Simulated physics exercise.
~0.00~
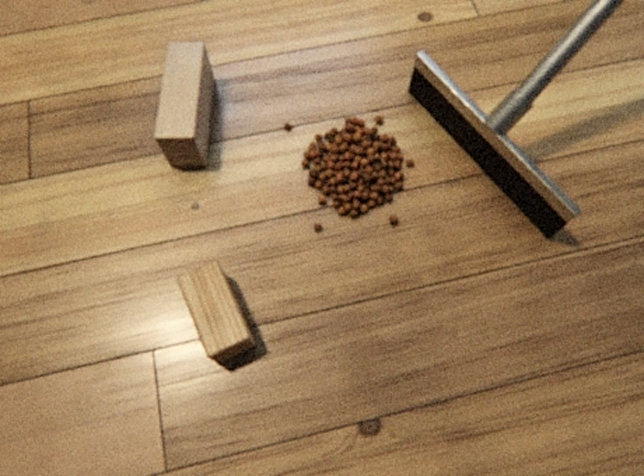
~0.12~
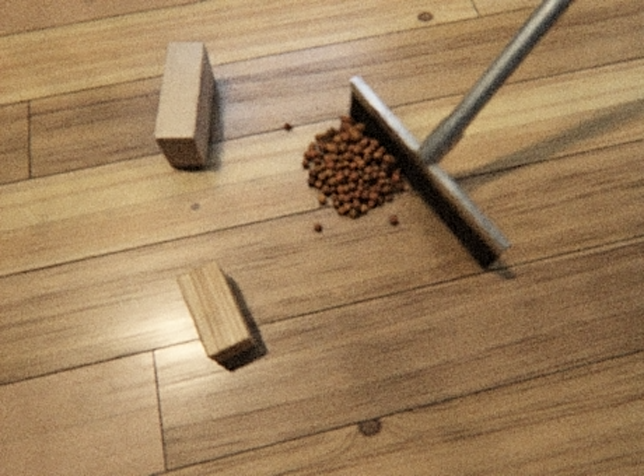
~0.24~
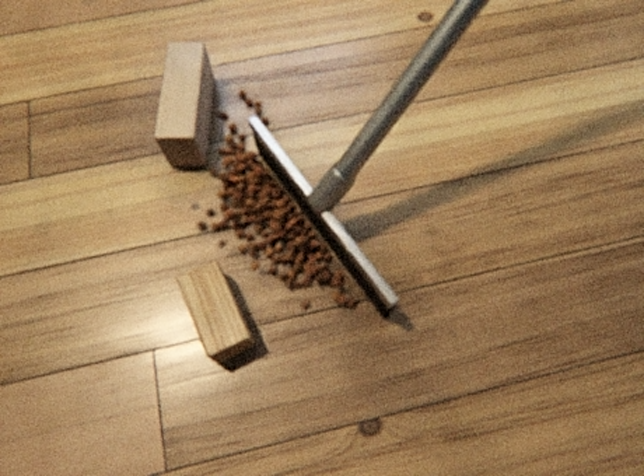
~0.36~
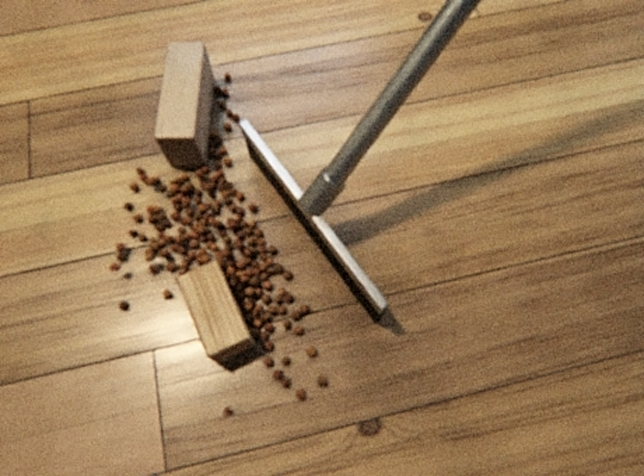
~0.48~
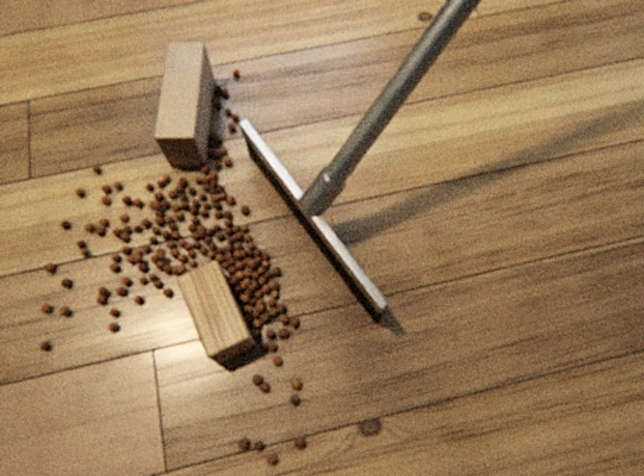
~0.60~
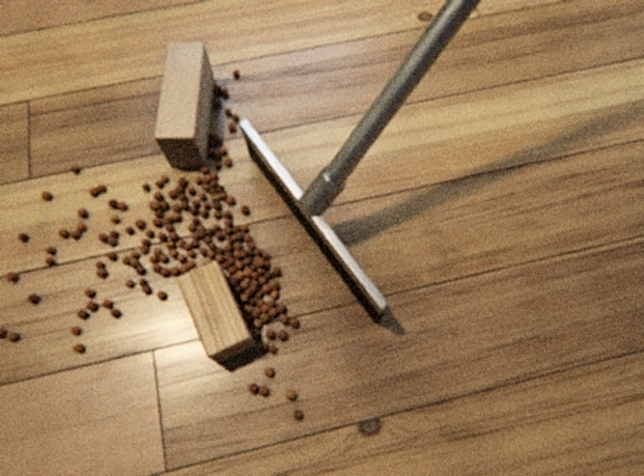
At first, a heap of small brown balls lies on a wooden floor, with two wooden blocks to its left and a long-handled squeegee to its right. The squeegee slides left and meets the heap, then drives it leftward and down toward the gap between the blocks. The balls spread along the blade and bunch up against the blocks as the blade comes to a stop. Many spill through the gap and scatter left, while a few roll below the near block. In the end, the blade rests still, with a dense cluster remaining before the blocks.
